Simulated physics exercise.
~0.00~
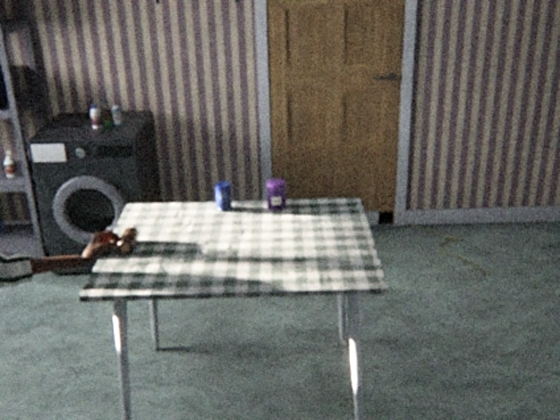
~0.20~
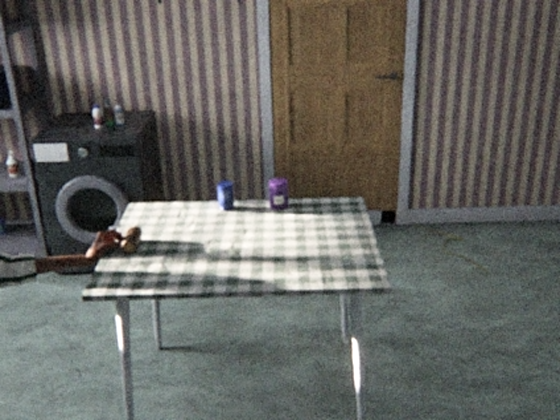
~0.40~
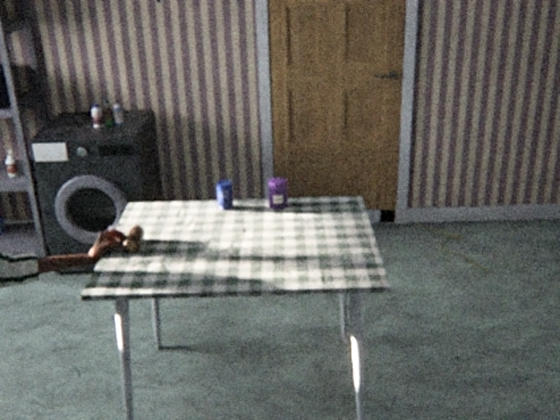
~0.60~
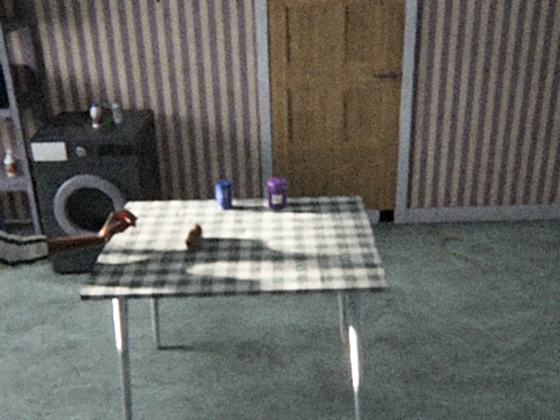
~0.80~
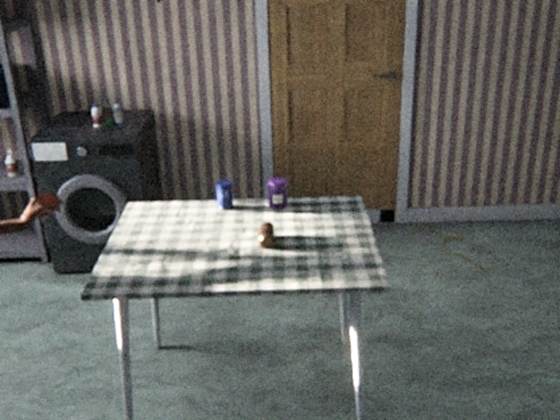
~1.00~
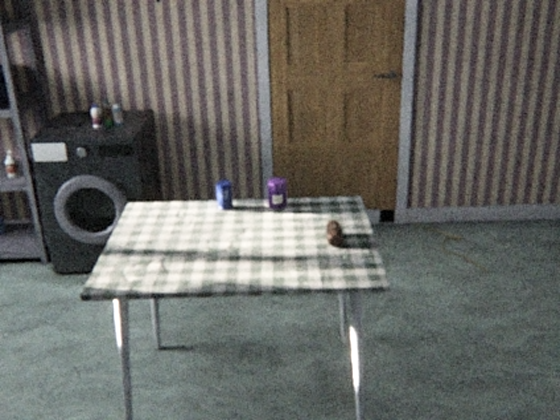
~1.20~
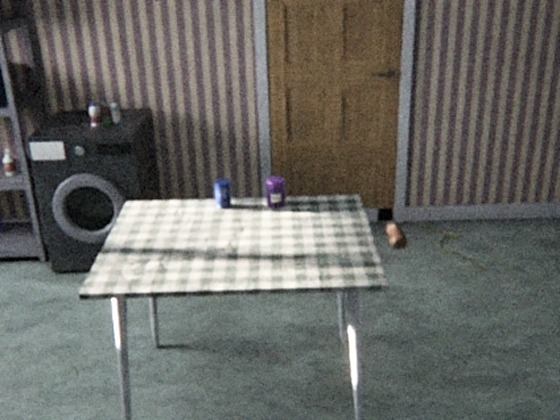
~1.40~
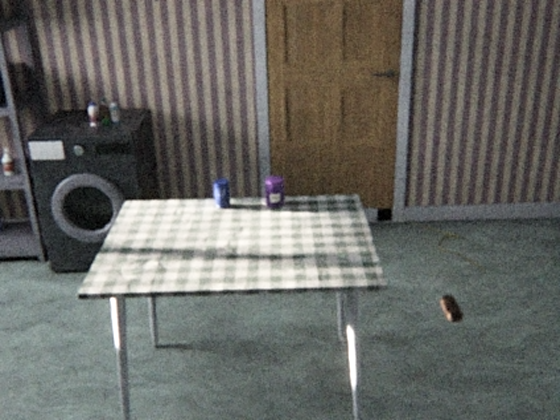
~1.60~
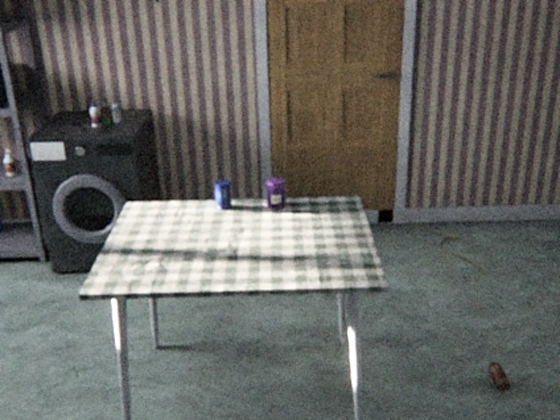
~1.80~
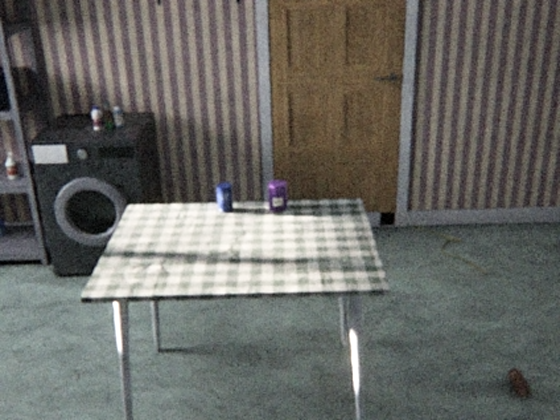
In a room with striped wallpaper, a hand set a small brown can rolling across a checkered table, past a blue tin and a purple jar, then drew back. The can rolled off the right side and ended up on the floor.
